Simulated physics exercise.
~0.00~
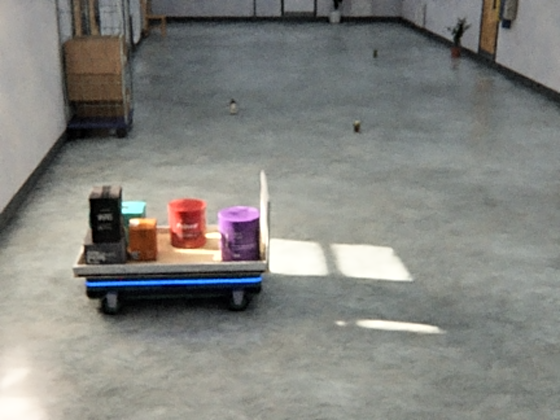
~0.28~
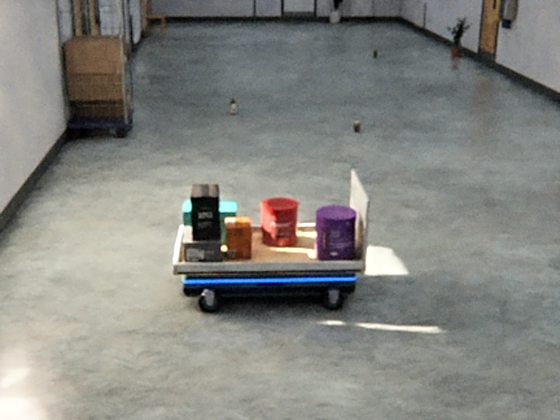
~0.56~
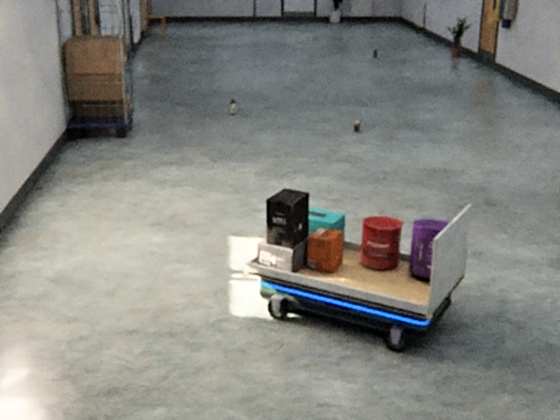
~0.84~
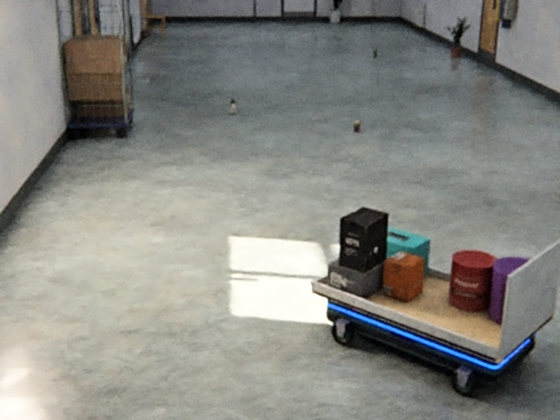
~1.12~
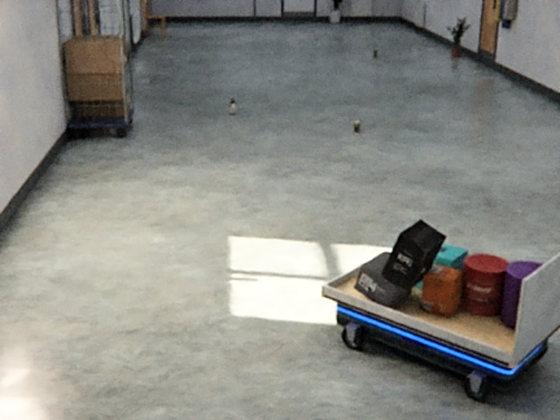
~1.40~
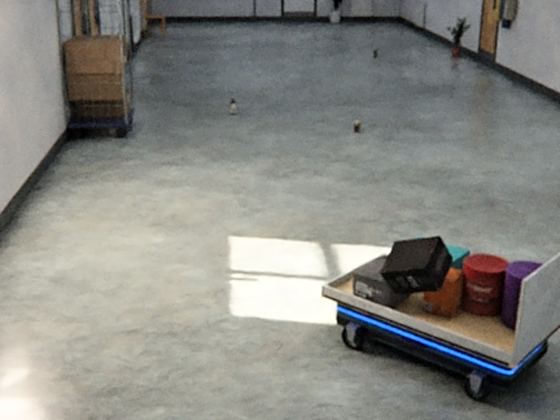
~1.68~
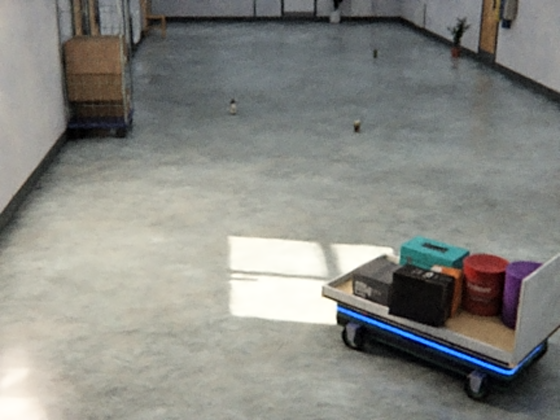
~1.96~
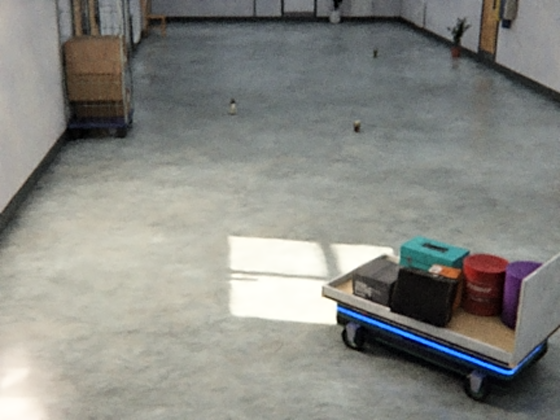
A low cart carrying boxes and pails rolled to the right across a gray floor, turned toward the viewer and stopped, and the tall black box tipped off the gray one and ended lying on its side on the deck, beside the turquoise toolbox.
